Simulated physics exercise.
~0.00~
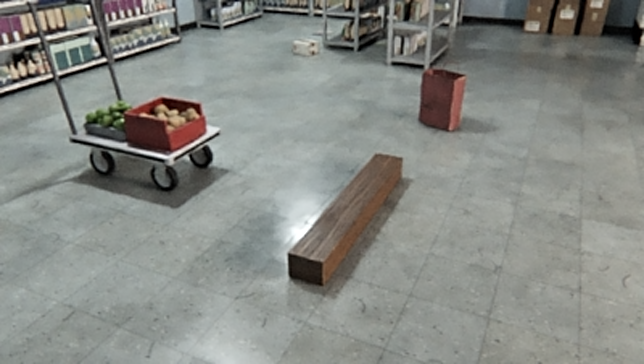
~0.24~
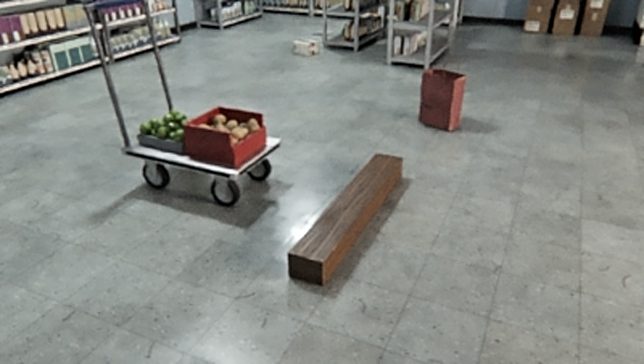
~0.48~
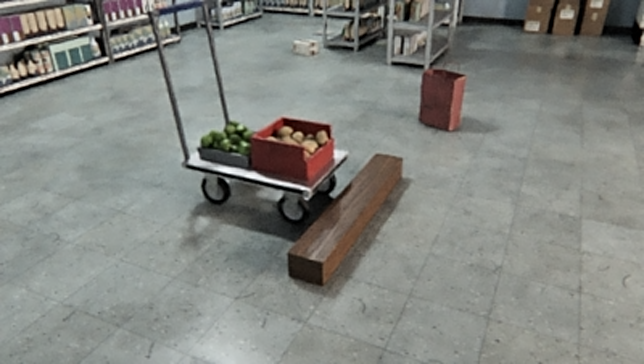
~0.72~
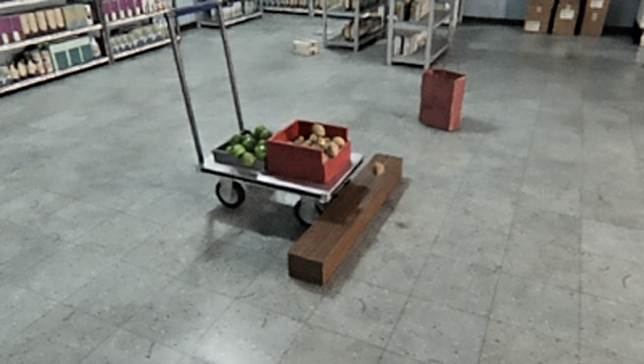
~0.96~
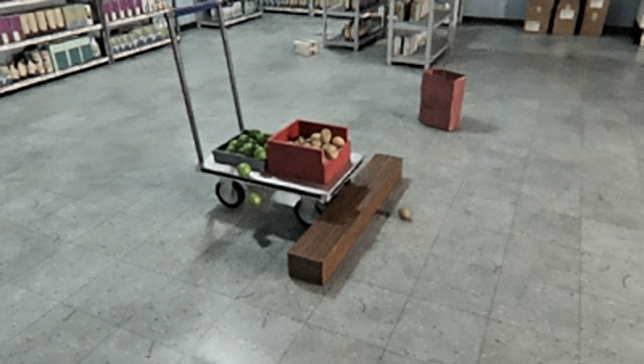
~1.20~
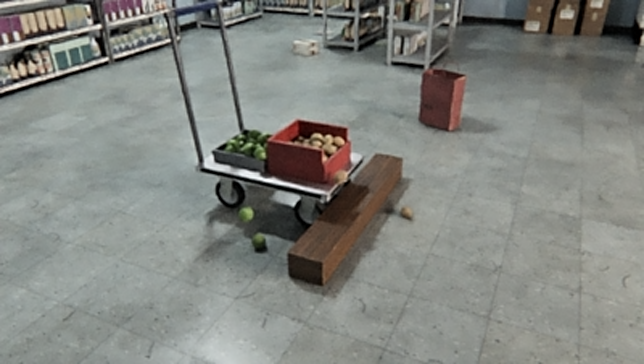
In the video, a flat cart carrying a red tub of brownish round items and a grey tub of green apples rolls right and stops against a beam on the floor, and a few pieces from both tubs spill out, ending up around the beam.
